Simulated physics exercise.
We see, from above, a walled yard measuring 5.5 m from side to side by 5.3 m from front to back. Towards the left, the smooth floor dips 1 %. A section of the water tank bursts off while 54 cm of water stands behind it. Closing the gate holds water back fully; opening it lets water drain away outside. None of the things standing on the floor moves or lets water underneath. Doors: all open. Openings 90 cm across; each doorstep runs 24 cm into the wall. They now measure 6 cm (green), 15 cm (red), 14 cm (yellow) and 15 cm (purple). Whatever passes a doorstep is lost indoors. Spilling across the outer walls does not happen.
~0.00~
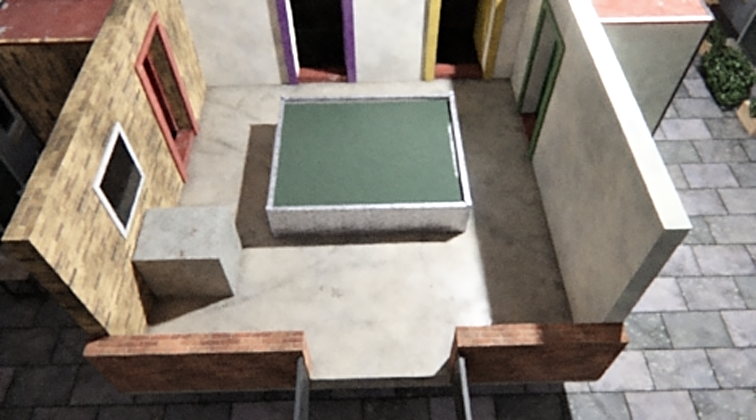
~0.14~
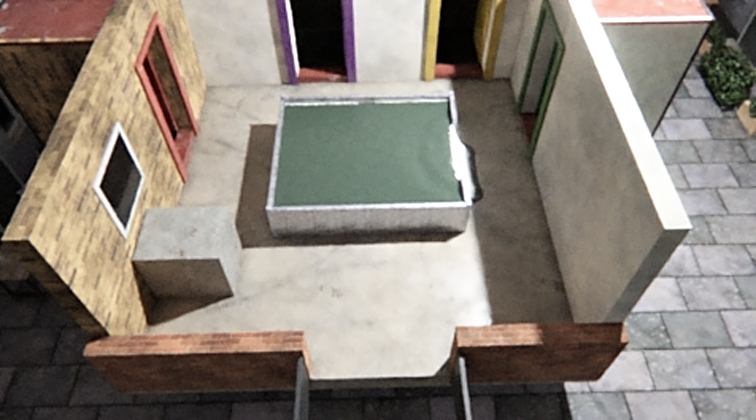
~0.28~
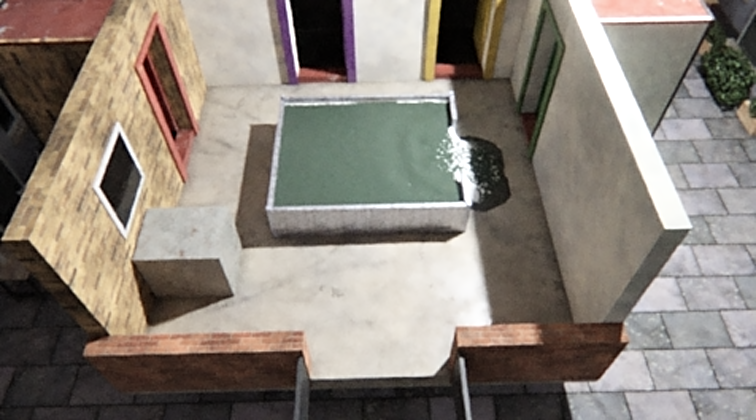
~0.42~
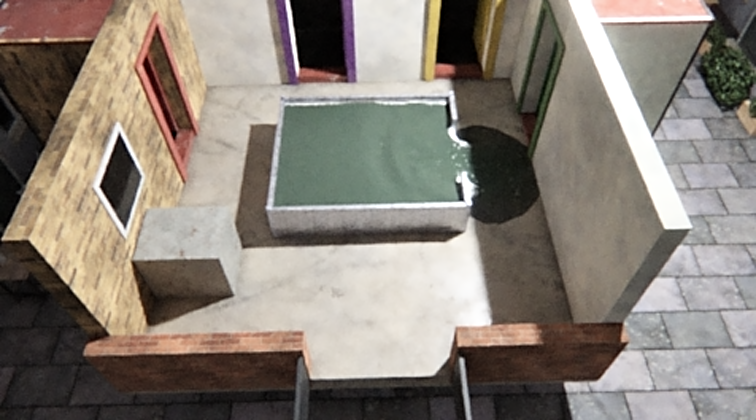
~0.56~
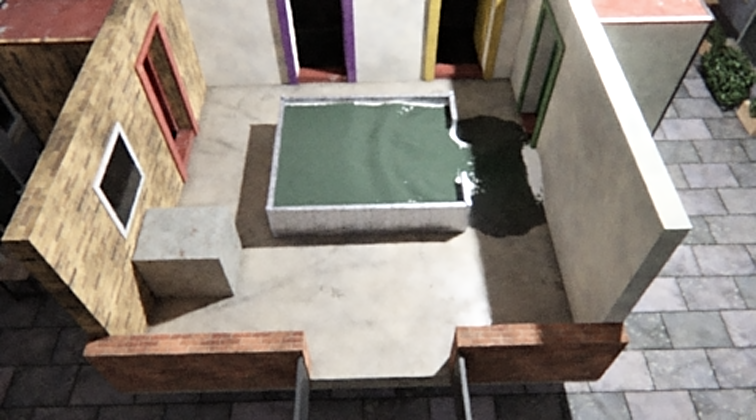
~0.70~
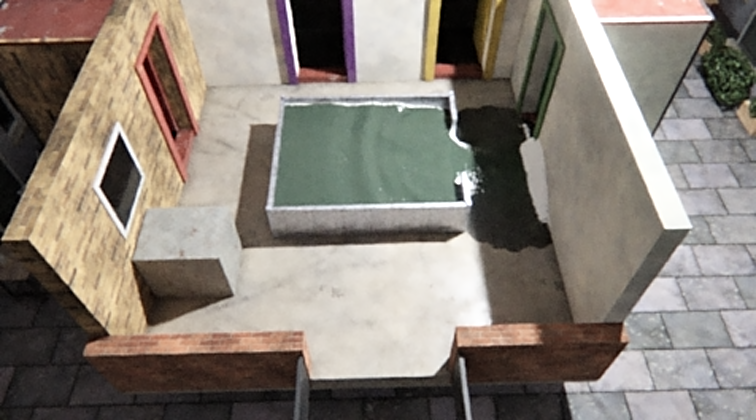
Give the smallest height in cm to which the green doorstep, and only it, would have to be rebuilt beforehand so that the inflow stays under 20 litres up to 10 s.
Roughly 26 cm.
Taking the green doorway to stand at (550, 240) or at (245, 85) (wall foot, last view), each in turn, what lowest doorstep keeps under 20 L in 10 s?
First place around 12.5 cm, second around 12.0 cm.
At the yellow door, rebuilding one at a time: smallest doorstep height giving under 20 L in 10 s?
Roughly 14.5 cm at yellow.
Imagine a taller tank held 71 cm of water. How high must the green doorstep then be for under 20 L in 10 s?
In that case, roughly 36 cm.
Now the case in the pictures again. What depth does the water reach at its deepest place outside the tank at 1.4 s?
I'd put it near 38 cm.
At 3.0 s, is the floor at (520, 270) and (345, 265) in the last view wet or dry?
First soaked, then untouched.
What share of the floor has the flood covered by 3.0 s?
I'd say near 45 percent.
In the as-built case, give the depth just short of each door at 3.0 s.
Green door 20 cm, red door 0 cm, yellow door 16 cm, purple door 1 cm.
After 1.4 s water covers 15 % of the floor, deepest (38 cm) near (531, 177); 22 cm at the green door, 50 litres in over its 6 cm doorstep.
After 3.0 s water covers 45 % of the floor, deepest (32 cm) near (531, 177); 20 cm at the green door, 215 litres in over its 6 cm doorstep.
After 10.0 s water covers 95 % of the floor, deepest (15 cm) near (219, 243); 10 cm at the green door, 429 litres in over its 6 cm doorstep.
At the green door as built, the water arrived by 0.6 s and peaked near 23 cm at 2.0 s.
Run again over the same 10 s with other heights there, 50 litres in over 21.5 cm, 7 litres over 29.5 cm. The limit of 20 litres is kept from about 26 cm up.
